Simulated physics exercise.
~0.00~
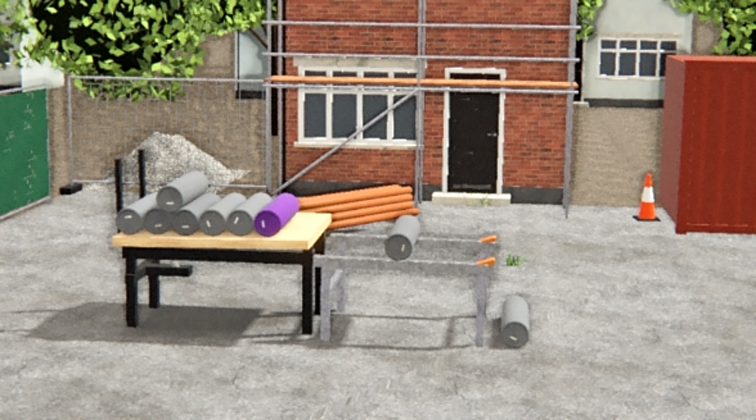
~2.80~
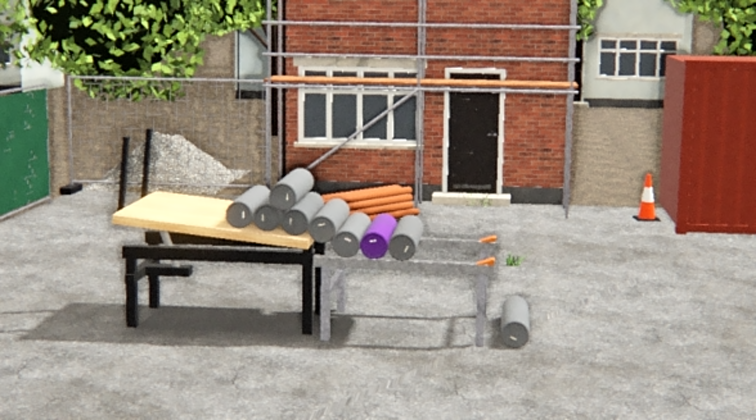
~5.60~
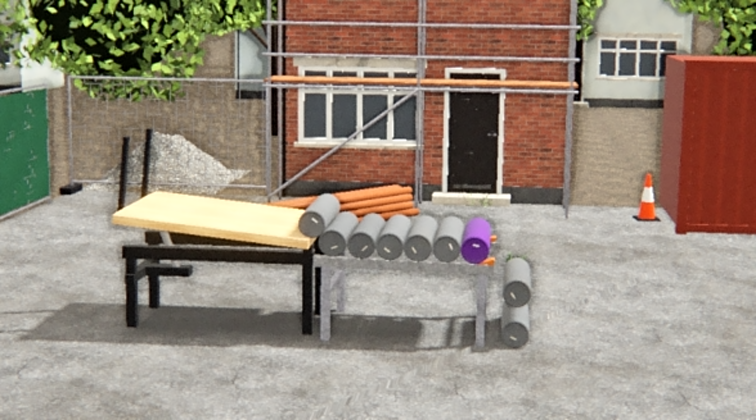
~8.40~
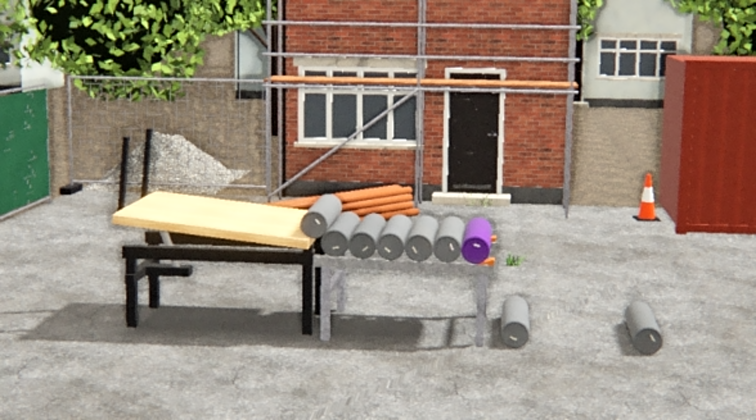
A wooden platform tilted up on its left side, and the grey cylinders and one purple cylinder rolled right onto a metal rack, where the purple one came to rest at the far end while another grey one dropped to the ground.
